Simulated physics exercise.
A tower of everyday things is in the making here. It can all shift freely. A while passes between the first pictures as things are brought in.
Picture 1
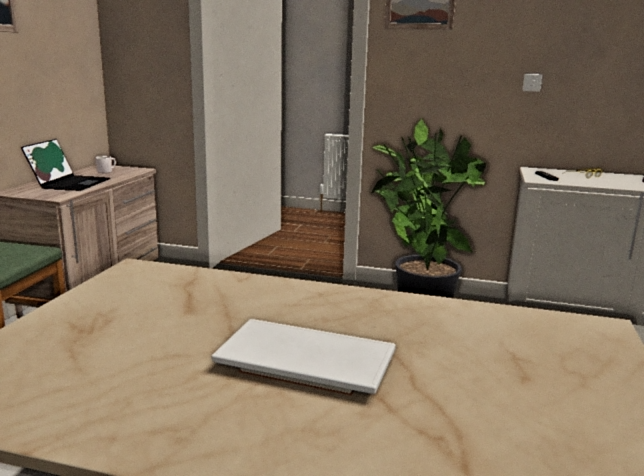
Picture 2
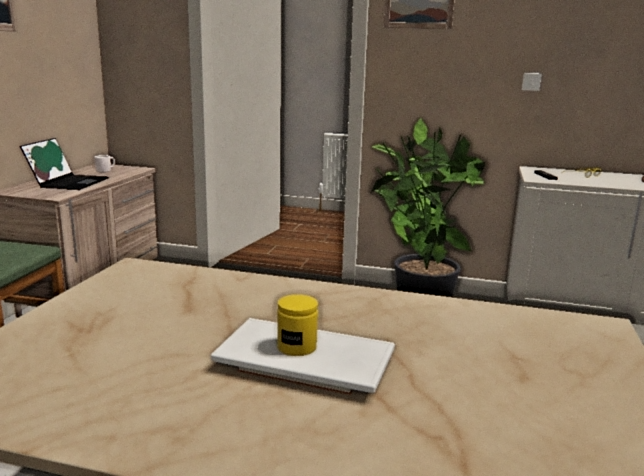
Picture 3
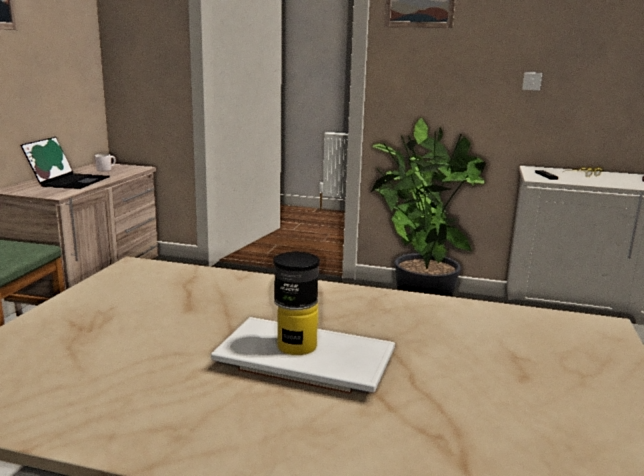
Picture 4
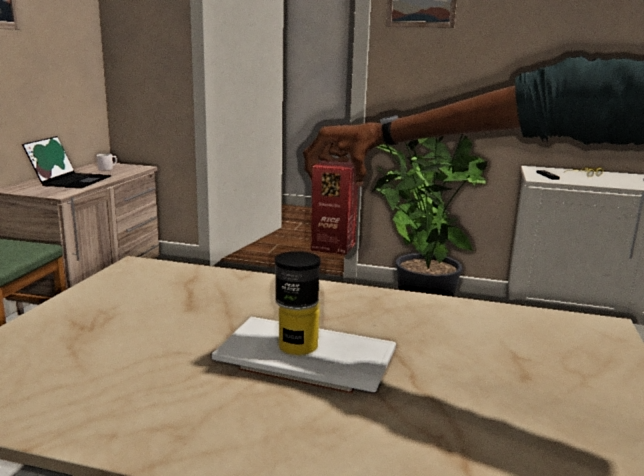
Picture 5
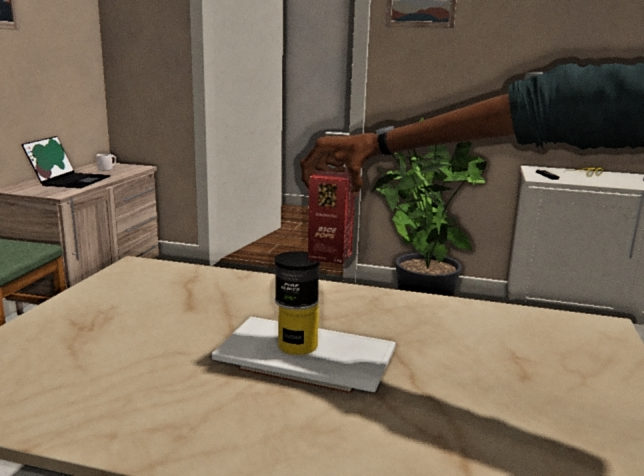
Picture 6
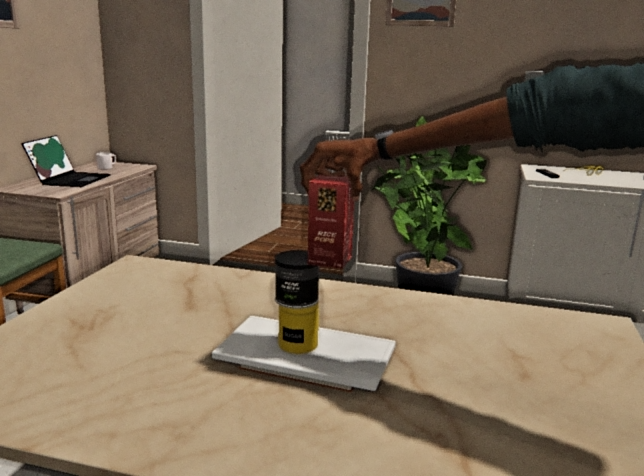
A yellow jar appeared on a white slab on the table, then a black pot on top of it, and a hand reached in from the right, holding a red carton just above the pot.
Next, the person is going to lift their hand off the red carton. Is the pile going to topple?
Yes, it topples.
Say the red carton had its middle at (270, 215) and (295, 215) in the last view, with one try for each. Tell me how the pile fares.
Well, the first time it falls over, and the second time it stays steady.
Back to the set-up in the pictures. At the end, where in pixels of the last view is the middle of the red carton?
End position: Approximately (464, 379).
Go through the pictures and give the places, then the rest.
In the first frame, the last thing is not in view yet.
In the second frame, the last thing is not in view yet; yellow jar (297, 325).
In the third frame, the last thing is not in view yet; black pot (296, 280).
The fourth frame shows still above its spot; red carton (335, 207); yellow jar (299, 324).
The fifth frame shows still above its spot; red carton (331, 216); black pot (297, 280).
The sixth frame shows set down, still held; red carton (331, 221); yellow jar (299, 322).
Then, 0.40 s past the last view, red carton now fallen.
Then, 0.50 s past the last view, things are still on the move.
Then, 0.70 s past the last view, as before.
Finally, fallen, red carton; the other 4 still in place. Final places as the last picture's camera would see them, red carton near (464, 379). The pile loses its balance.
